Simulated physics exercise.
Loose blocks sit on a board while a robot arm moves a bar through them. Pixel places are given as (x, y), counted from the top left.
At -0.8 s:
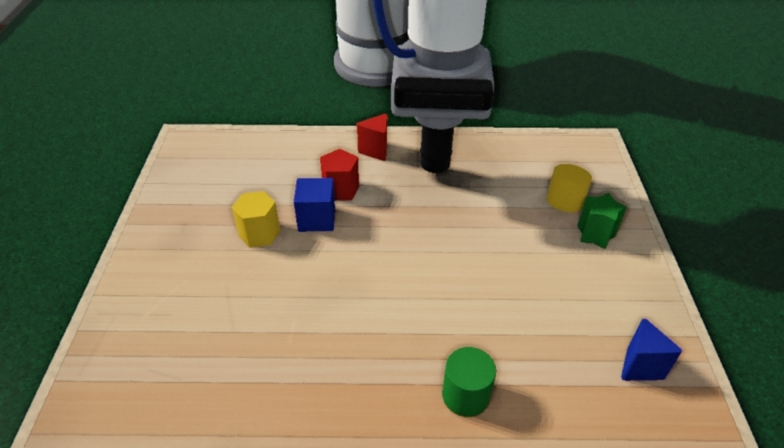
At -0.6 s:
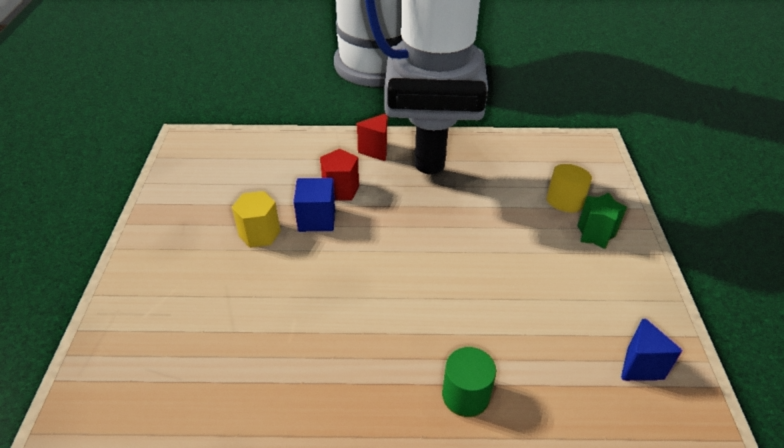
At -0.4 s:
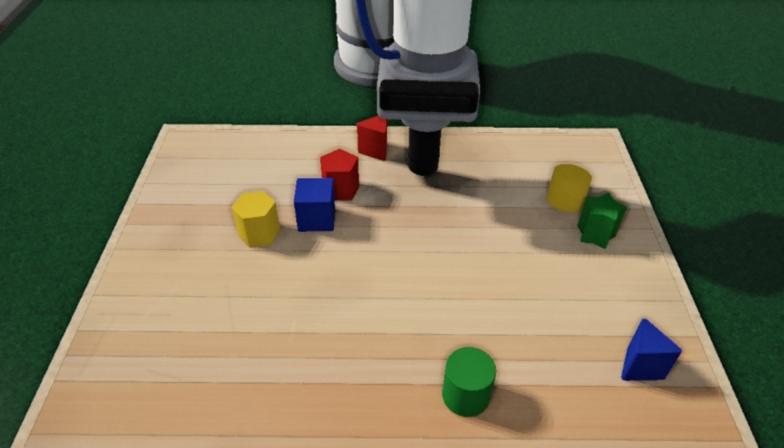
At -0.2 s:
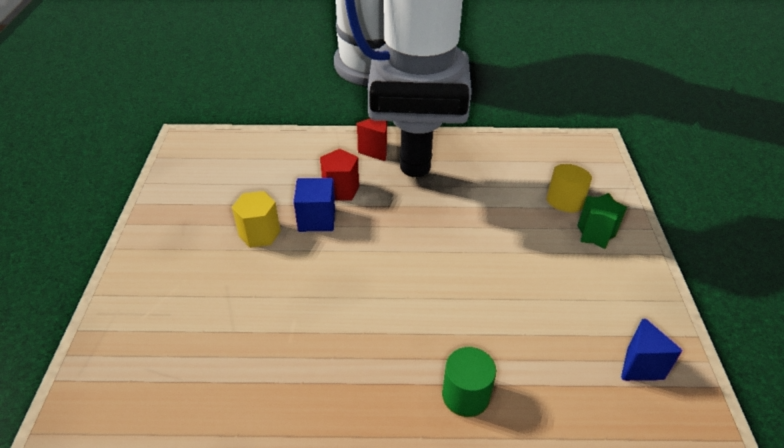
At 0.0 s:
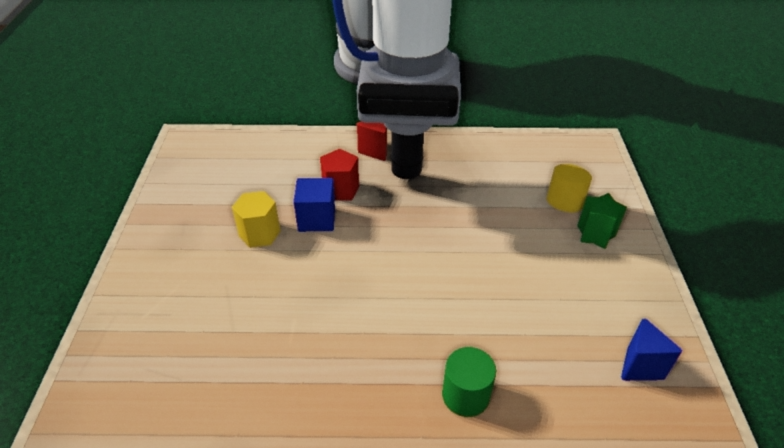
The robot arm's dark bar starts near the back edge of the wooden board, right of the red blocks, and slides a short way left. It ends close beside the red three-sided block, while the yellow, blue, red and green blocks all stay where they are.
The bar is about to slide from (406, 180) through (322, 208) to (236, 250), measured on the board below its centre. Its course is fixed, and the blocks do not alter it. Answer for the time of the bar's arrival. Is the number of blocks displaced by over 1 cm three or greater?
Yes.
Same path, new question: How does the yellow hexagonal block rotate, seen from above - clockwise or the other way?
Seen from above, clockwise.
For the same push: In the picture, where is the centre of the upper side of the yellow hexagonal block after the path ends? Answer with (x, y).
The spot you're after is about (189, 227) in the image.
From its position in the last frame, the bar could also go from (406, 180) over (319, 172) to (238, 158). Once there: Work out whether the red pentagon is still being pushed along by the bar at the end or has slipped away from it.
The bar no longer has it in front.
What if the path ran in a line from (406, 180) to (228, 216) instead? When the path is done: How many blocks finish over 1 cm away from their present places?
I expect one block to move.
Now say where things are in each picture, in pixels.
In the first frame, lower end of the bar at (435, 165), tops of blocks, yellow hexagonal block at (254, 204), blue square block at (313, 190), red pentagon at (339, 161), red three-sided block at (376, 123).
In the second frame, bar at (430, 166), blocks as before.
In the third frame, bar at (423, 167), blocks as before.
In the fourth frame, bar at (415, 169), blocks as before.
In the fifth frame, bar at (407, 171), yellow hexagonal block at (254, 204), blue square block at (313, 190), red pentagon at (339, 161), red three-sided block at (376, 123).
The first path, step by step. One third of the way, bar at (349, 189); red pentagon at (318, 161).
Two thirds of the way, bar at (291, 212); yellow hexagonal block at (232, 214), turned 50° clockwise; blue square block at (276, 218), turned 55° anticlockwise; red pentagon at (302, 160), turned 35° clockwise.
At the end, bar at (234, 241); yellow hexagonal block at (189, 227), turned 90° clockwise; blue square block at (260, 237), turned 125° anticlockwise; red pentagon at (302, 160), turned 35° clockwise; red three-sided block not moved.
